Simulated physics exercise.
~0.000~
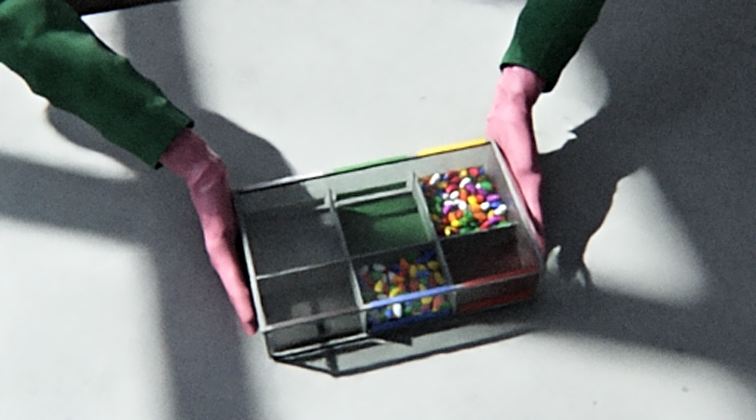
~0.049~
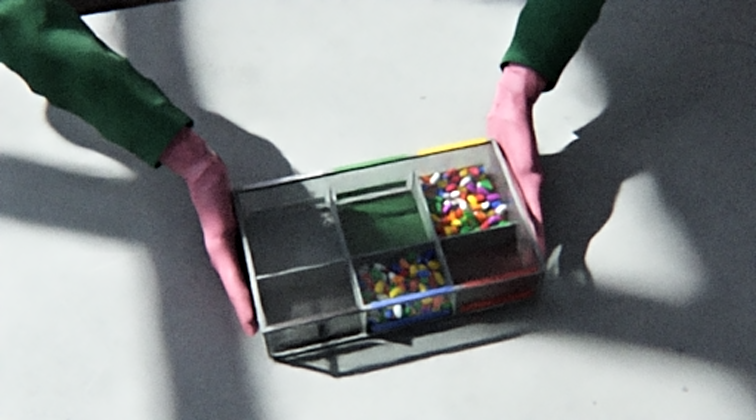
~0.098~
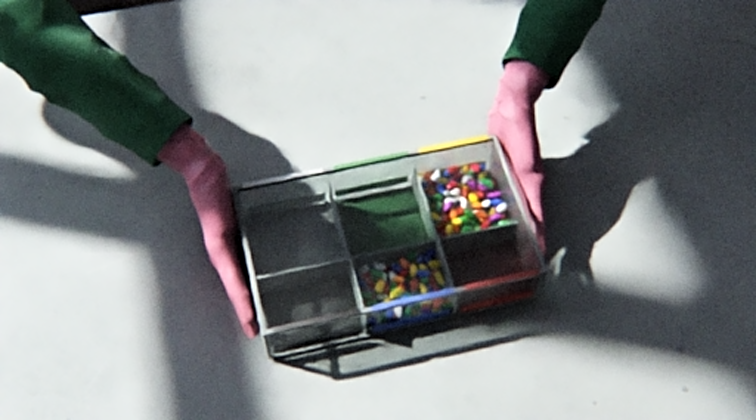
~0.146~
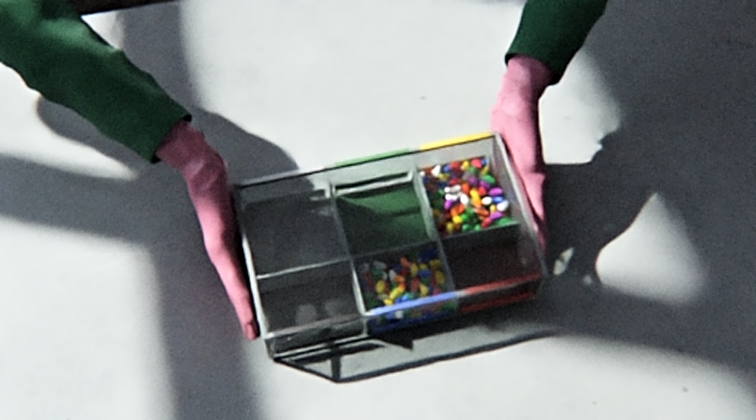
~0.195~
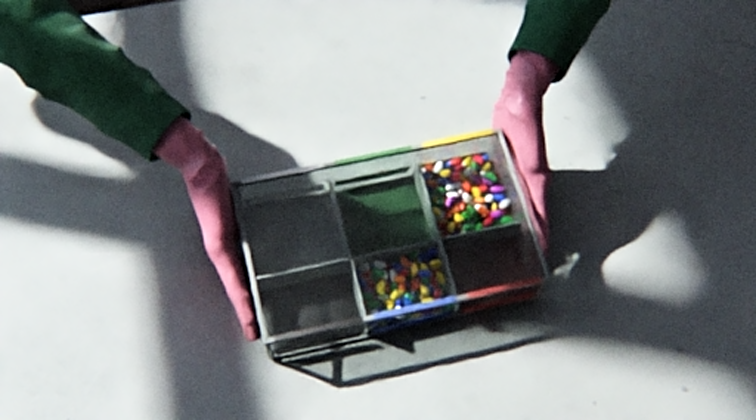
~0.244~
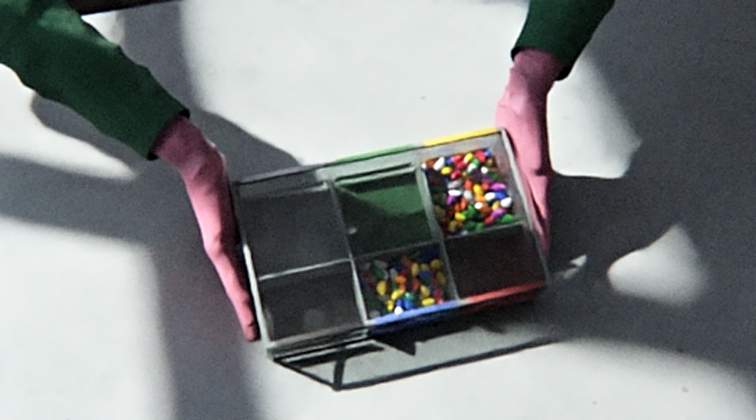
A clear divided box holding colourful jelly beans in two of its six compartments tilted slightly, its left front corner lowest, as two pink hands in green sleeves held it by the ends.
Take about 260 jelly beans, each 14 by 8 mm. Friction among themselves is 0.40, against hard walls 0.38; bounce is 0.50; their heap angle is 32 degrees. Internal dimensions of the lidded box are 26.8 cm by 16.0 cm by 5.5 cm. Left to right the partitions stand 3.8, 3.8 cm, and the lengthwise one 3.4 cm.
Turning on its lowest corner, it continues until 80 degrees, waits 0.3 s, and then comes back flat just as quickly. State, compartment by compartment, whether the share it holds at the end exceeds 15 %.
Red: Exceeds; blue: Exceeds; green: Does not exceed; yellow: Exceeds; white: Does not exceed; black: Does not exceed.
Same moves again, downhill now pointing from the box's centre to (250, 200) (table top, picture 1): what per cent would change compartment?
25 %.
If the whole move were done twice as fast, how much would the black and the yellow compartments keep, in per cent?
Black 0 %; yellow 25 %.
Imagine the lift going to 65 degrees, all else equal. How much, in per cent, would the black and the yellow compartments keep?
With that change it's black at 0 per cent and yellow at 50 per cent.
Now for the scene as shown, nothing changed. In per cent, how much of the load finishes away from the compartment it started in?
Estimate: Some 30 %.
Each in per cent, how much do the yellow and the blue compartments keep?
Yellow at 30 and blue at 45, in per cent.
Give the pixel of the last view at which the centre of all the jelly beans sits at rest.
After settling, the middle sits near (457, 281).
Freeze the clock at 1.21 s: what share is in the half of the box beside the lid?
Around 30 in a hundred, give or take.
Then, at 1.21 s, tilt 80 degrees; red 20 %, blue 40 %, yellow 40 %.
Then, at 1.86 s, tilt 41 degrees; red 30 %, blue 45 %, yellow 30 %.
After 2.55 s, tilt 0 degrees; red 30 %, blue 45 %, yellow 30 %.
In the end, at 3.0 s, red 30 %, blue 45 %, green 0 %, yellow 30 %, white 0 %, black 0 %.
